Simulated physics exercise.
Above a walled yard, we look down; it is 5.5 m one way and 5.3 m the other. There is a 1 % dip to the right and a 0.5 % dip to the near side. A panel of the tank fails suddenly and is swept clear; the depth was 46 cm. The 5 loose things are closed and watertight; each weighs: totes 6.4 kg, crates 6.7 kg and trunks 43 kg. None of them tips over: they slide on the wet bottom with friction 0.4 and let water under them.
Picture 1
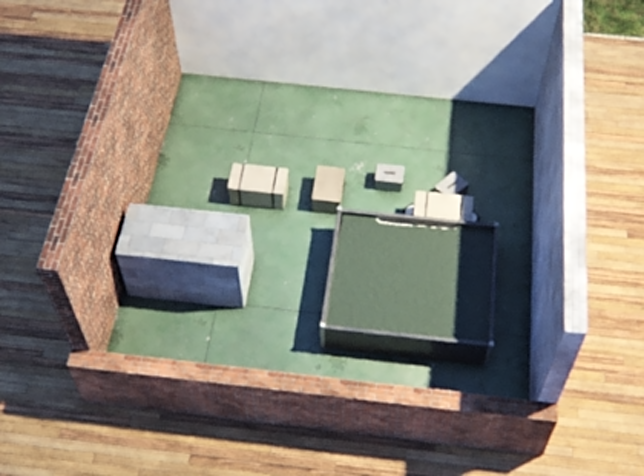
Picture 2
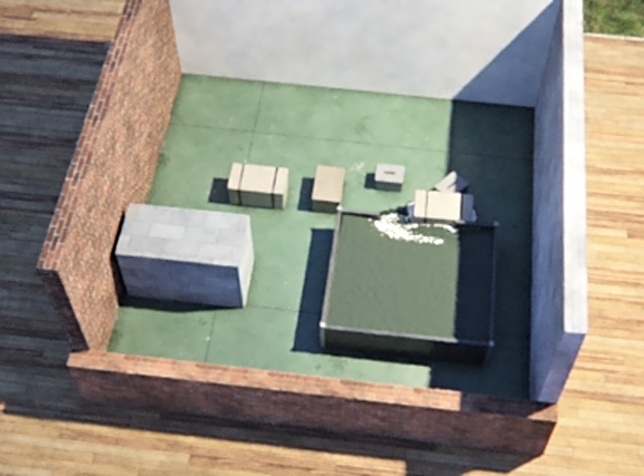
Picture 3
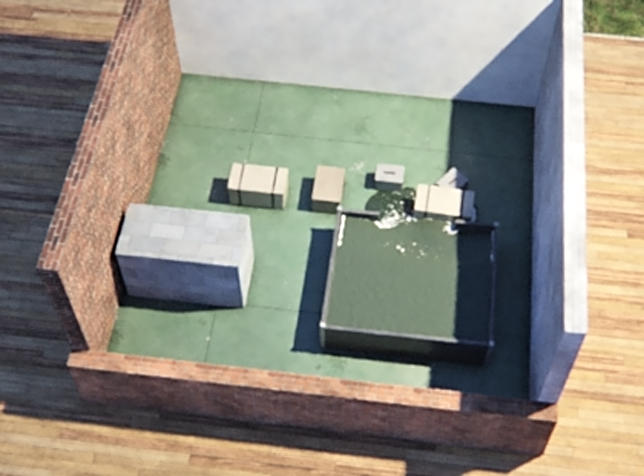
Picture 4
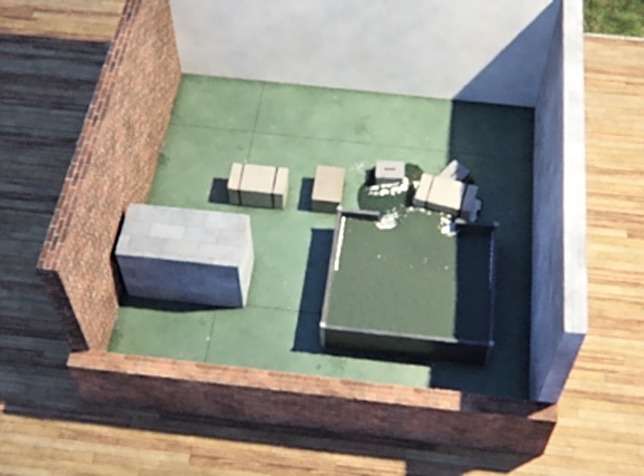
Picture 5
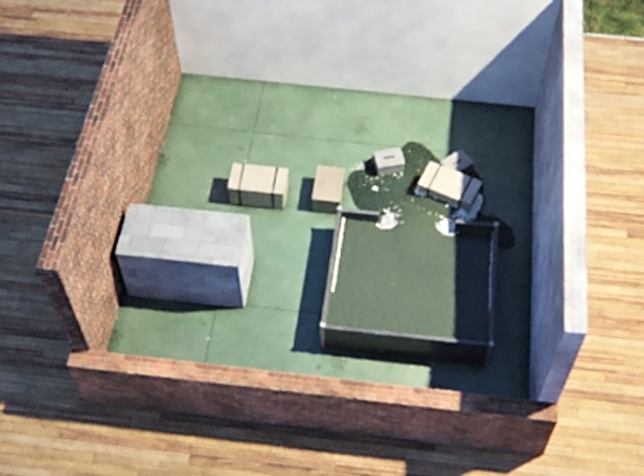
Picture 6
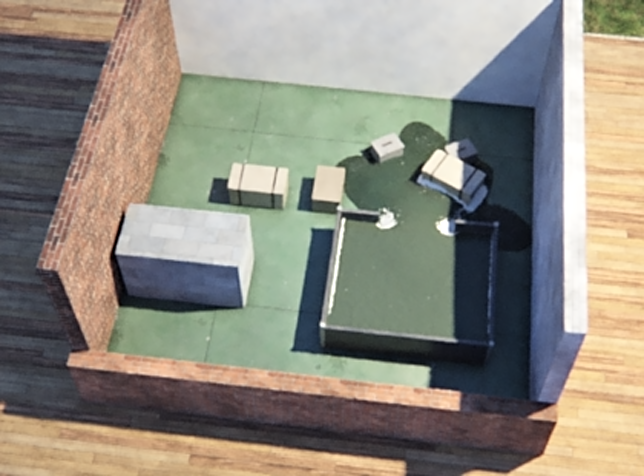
In a walled yard, water bursts from a tank and pushes several nearby boxes away.
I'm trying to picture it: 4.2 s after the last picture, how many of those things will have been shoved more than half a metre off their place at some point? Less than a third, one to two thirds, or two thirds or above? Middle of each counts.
I'd guess the moved share is a medium one, a third to two thirds.
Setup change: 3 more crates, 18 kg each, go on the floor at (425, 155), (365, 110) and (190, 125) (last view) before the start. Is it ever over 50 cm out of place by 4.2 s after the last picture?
In the order asked: Farther than that, farther than that, farther than that.
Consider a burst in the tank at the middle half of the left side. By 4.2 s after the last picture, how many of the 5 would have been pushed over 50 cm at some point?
The answer then is 1.
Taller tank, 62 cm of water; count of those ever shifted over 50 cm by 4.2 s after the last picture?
In that case the number is 3.
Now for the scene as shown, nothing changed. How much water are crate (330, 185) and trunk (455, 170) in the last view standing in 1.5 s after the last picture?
About 1 and 13 cm.
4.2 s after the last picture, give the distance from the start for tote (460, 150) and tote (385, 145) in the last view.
In that order: 140 cm, 350 cm.
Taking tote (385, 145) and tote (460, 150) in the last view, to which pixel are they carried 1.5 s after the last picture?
Approx. (322, 81); approx. (511, 100).
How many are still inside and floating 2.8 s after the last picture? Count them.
I get 3.
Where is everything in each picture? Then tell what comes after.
The first picture shows a trunk at (444, 207) rests on the ground; a tote at (452, 185), on the bottom; 3.8 m2 under water; 0 of 5 have shifted.
The second picture shows a trunk at (444, 205), on the bottom, 5 cm from its start; a tote at (452, 185) rests on the ground; water covers 4.2 m2; 0 of 5 have shifted.
The third picture shows a trunk at (445, 200), on the bottom, 15 cm from its start; a tote at (452, 181) rests on the ground, 7 cm from its start; water covers 4.8 m2; 2 of 5 have shifted.
The fourth picture shows a trunk at (447, 192), on the bottom, 30 cm from its start; a tote at (454, 174) rests on the ground, 21 cm from its start; 5.3 m2 under water; 3 of 5 have shifted.
The fifth picture shows a trunk at (450, 182) rests on the ground, 48 cm from its start; a tote at (457, 162), on the bottom, 43 cm from its start; water covers 6.1 m2; 3 of 5 have shifted.
The sixth picture shows a trunk at (454, 172) rests on the ground, 69 cm from its start; a tote at (461, 150) rests on the ground, 67 cm from its start; water covers 7.1 m2; 3 of 5 have shifted.
Then, 0.4 s after the last picture 3 of 5 are over 50 cm from their spots; 0 afloat.
Then, 1.5 s after the last picture 3 of 5 are over 50 cm from their spots; 2 afloat.
Then, 2.8 s after the last picture 3 of 5 are over 50 cm from their spots; 3 afloat.
Then, 4.2 s after the last picture 3 of 5 are over 50 cm from their spots, and 3 have been at some point; 3 afloat.
